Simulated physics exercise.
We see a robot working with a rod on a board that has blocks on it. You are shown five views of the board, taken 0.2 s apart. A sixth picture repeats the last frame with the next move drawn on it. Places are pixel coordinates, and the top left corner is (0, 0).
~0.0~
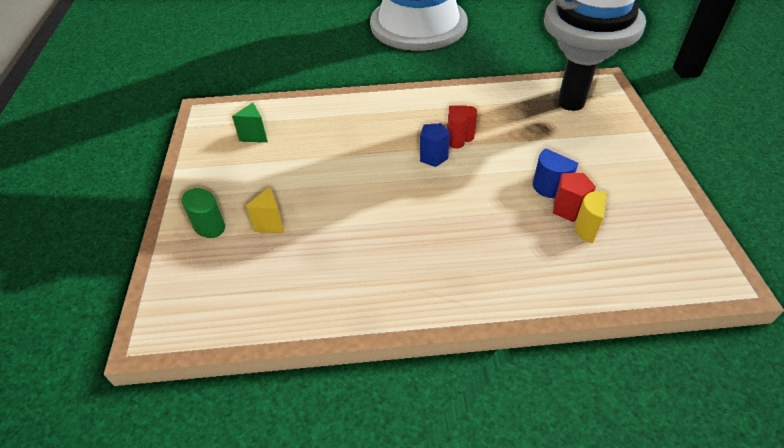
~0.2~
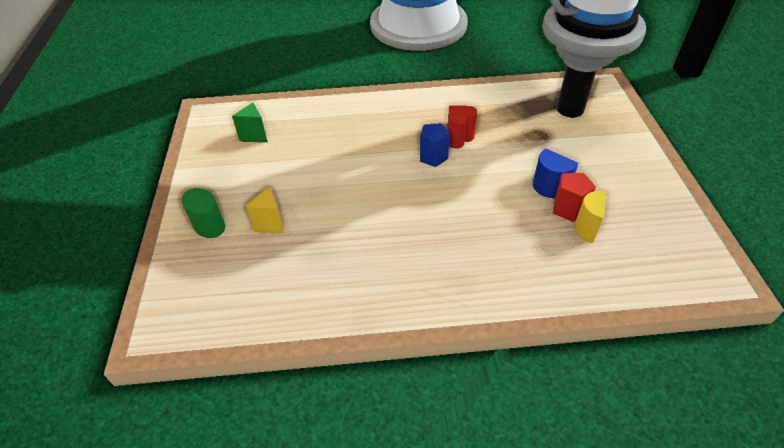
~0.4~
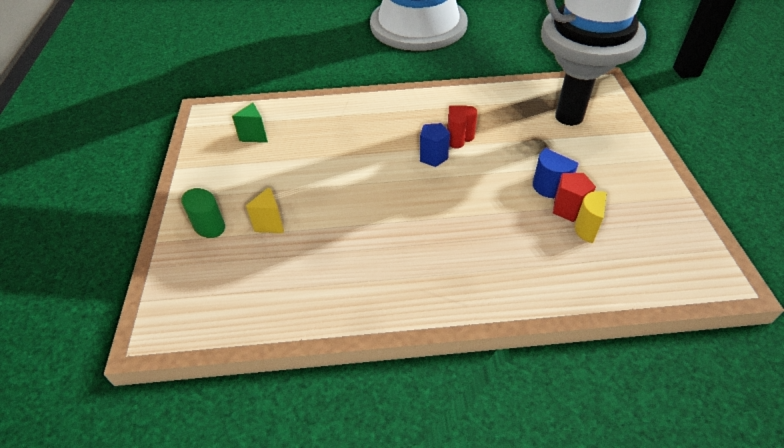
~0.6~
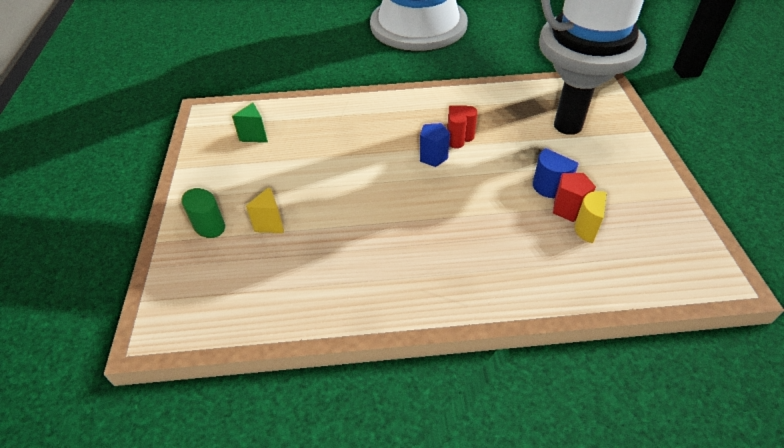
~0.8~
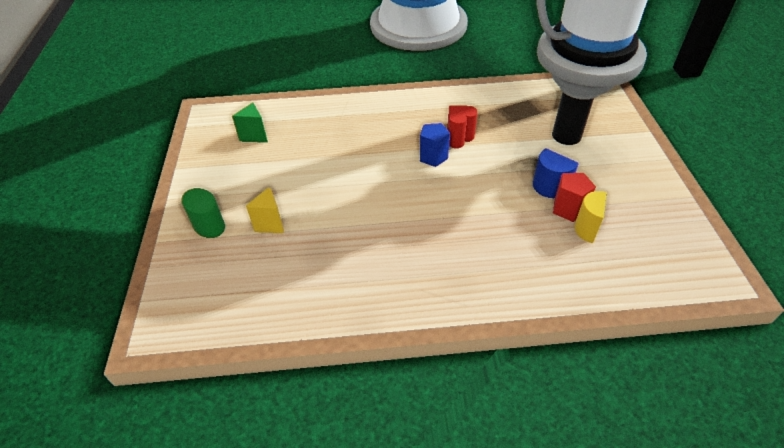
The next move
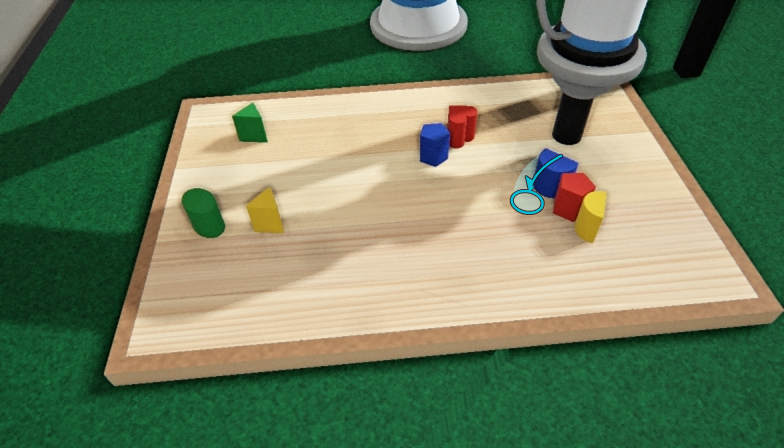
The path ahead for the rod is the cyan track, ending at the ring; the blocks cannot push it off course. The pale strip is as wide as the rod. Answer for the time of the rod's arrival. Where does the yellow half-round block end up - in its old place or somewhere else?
Moved.
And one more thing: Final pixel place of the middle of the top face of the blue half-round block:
Answer: (546, 195).
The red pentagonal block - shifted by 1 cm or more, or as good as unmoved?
It will be nudged away from its spot.
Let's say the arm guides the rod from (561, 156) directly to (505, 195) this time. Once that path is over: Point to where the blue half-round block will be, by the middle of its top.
The centre of its top will be at (539, 177).
The line goes from (561, 156) via (544, 167) and (532, 183), ending at (527, 202).
The first path, step by step. Halfway along, rod at (541, 157); blue half-round block at (550, 168), turned 35° anticlockwise; red pentagonal block at (579, 186); yellow half-round block at (599, 204).
At the end, rod at (532, 183); blue half-round block at (546, 195), turned 60° anticlockwise; red pentagonal block at (581, 196), turned 70° anticlockwise; yellow half-round block at (609, 209), turned 20° clockwise.
